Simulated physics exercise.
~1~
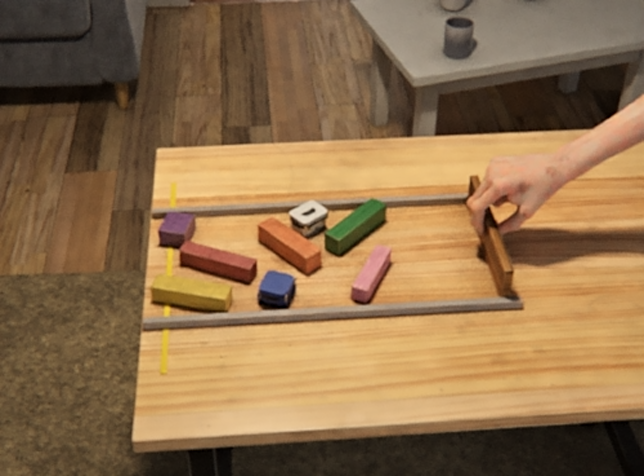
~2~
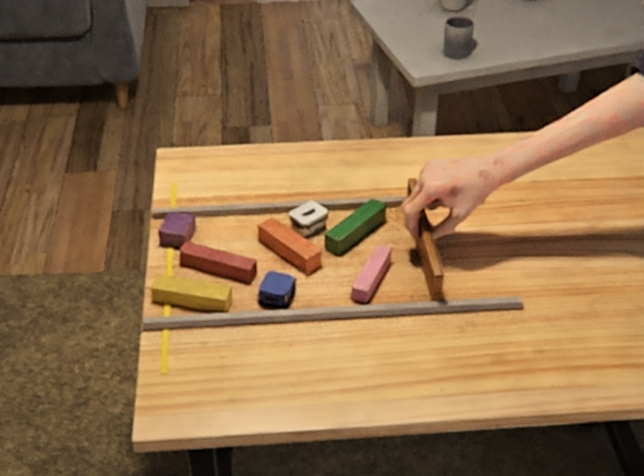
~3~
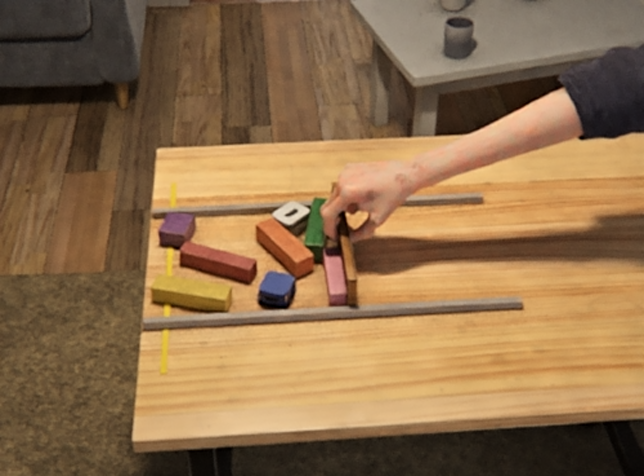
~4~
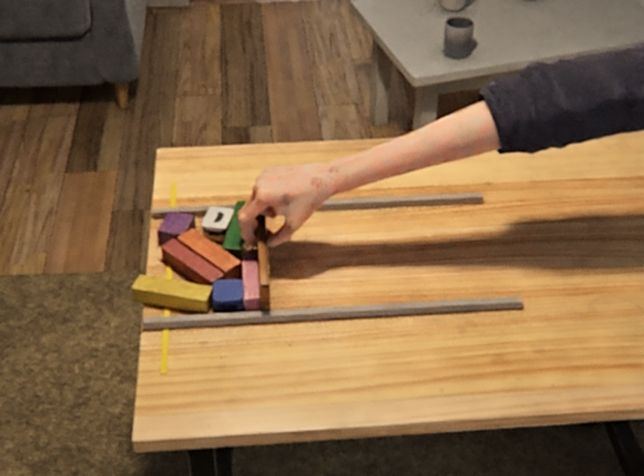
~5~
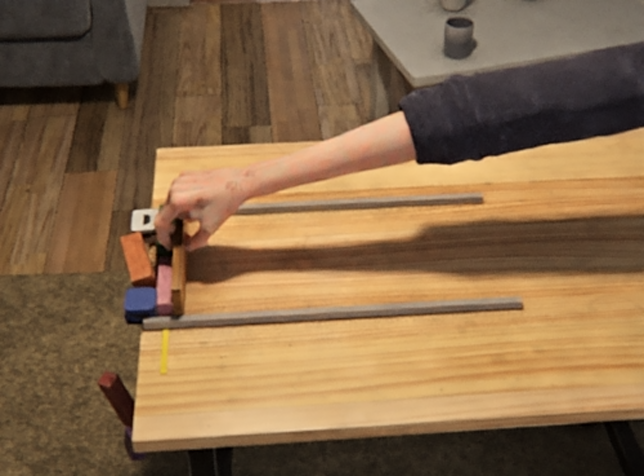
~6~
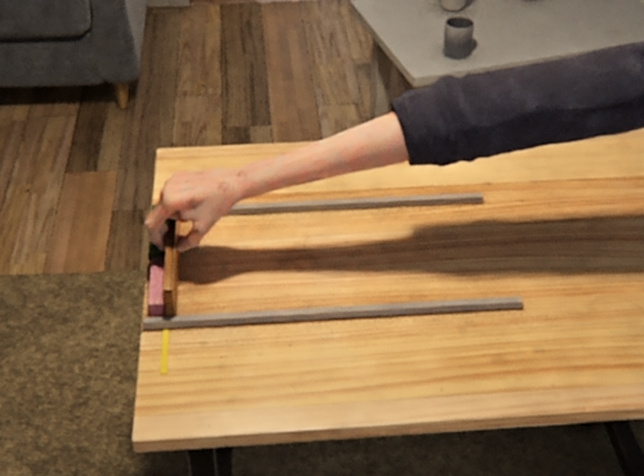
A hand slides a wooden board left between rails, pushing most colored blocks off the table's end.
